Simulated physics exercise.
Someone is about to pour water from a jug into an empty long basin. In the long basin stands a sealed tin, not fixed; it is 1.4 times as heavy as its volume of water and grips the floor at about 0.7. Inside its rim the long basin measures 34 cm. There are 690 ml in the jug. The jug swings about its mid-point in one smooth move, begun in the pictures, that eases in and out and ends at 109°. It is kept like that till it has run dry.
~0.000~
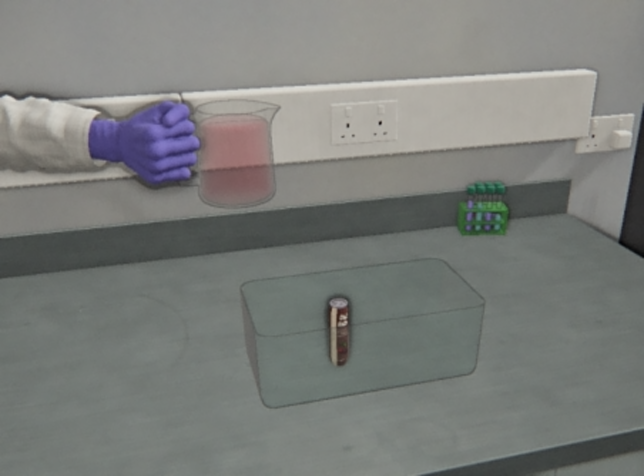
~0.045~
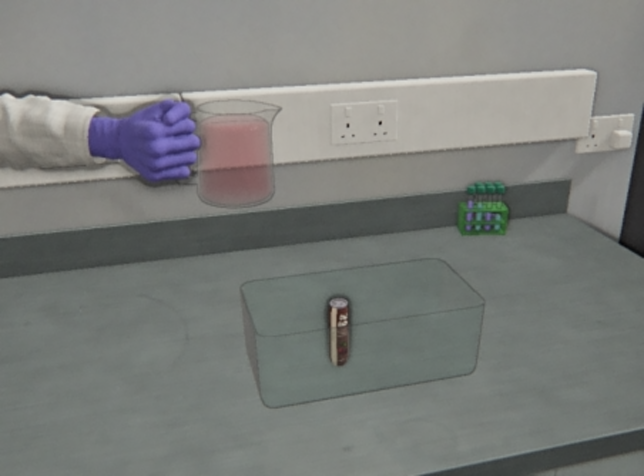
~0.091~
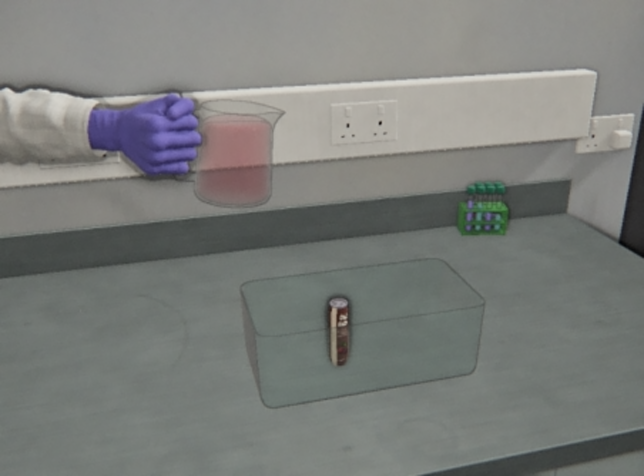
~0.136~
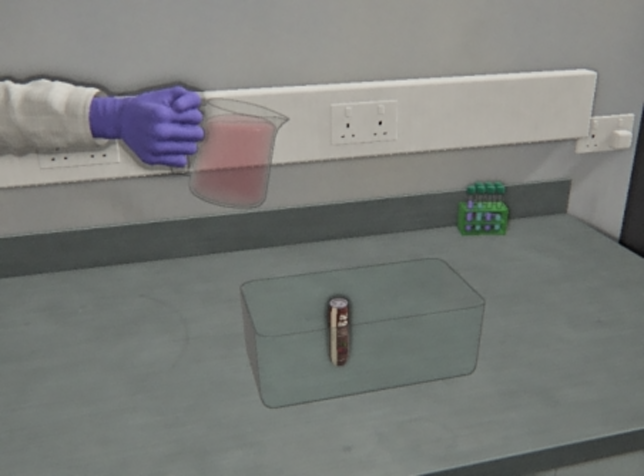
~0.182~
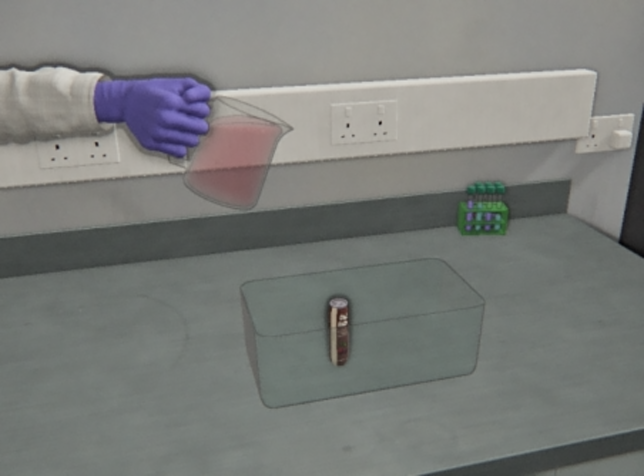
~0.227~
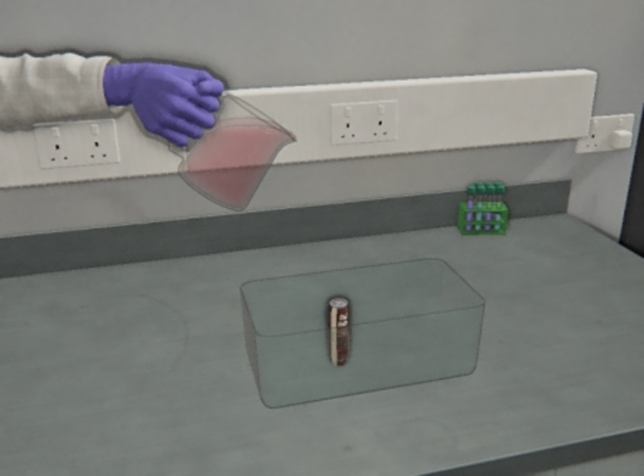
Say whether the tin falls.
It stays up.
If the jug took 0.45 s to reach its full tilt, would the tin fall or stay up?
Then it stays up.
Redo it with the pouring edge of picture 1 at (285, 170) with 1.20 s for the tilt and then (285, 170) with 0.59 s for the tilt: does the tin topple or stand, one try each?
First it falls; then it goes over.
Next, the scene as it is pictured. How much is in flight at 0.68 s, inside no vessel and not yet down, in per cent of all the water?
Near 32 in a hundred.
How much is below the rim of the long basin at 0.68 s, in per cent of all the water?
Some 52 per cent.
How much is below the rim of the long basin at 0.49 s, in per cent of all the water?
Some 5 per cent.
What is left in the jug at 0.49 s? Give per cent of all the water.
About 60 per cent.
After 0.49 s the tilt is 101° and 60 per cent is still to pour; the tin stands where it began.
After 0.68 s the tilt is 109° and 17 per cent is still to pour; the tin stands where it began.
After 0.87 s the tilt is 109° and 3 per cent is still to pour; the tin stands where it began.
After 1.09 s the tilt is 109° and 0 per cent is still to pour; the tin stands where it began.
In the end the tin stands where it began.
